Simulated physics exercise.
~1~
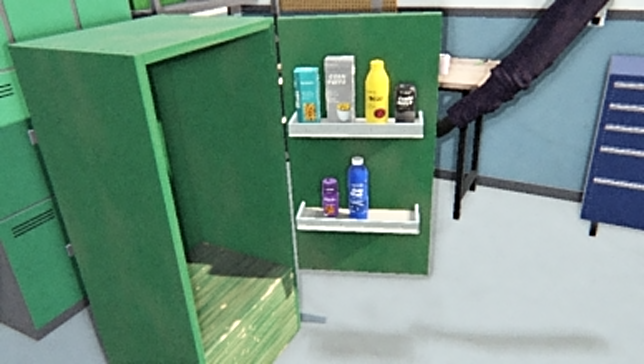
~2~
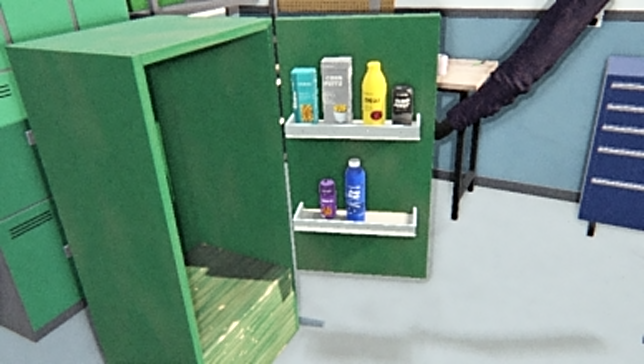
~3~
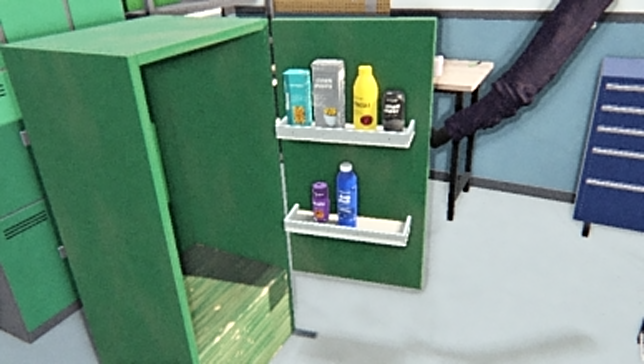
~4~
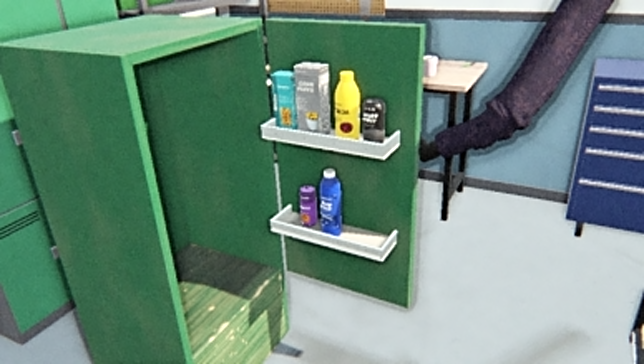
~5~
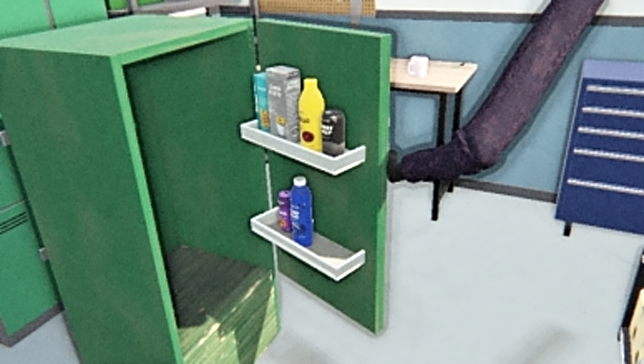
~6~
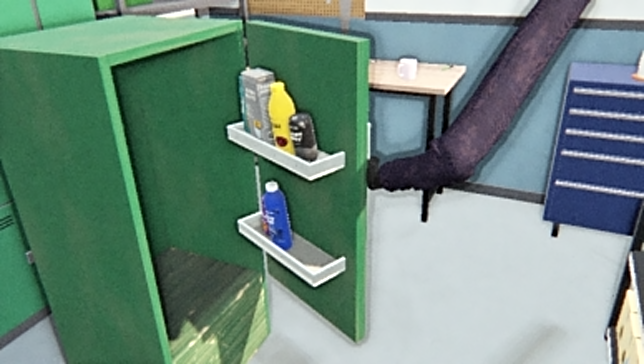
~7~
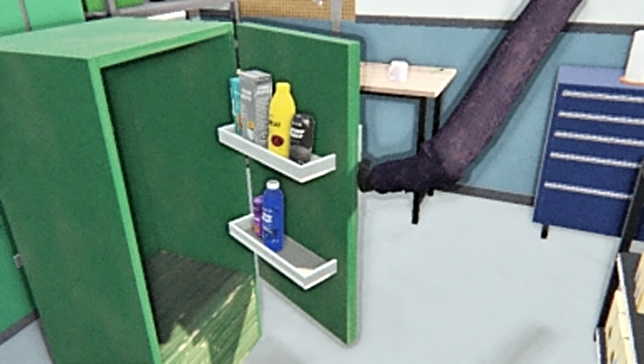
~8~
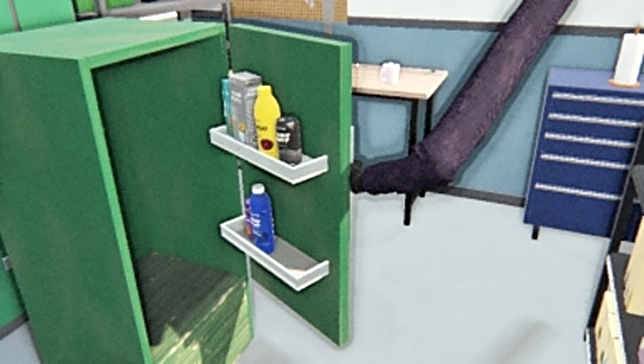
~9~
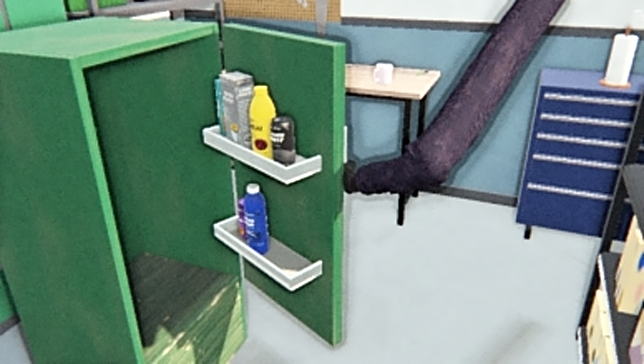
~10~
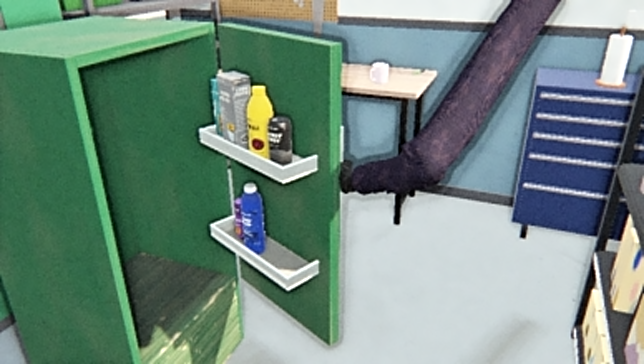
In a workshop, a dark, sleeve-like arm stayed at the edge of a green cabinet's open door as it swung partway toward closing, bottles and cartons shifting and briefly tilting in its two white racks, until it stopped, still ajar, with everything inside.
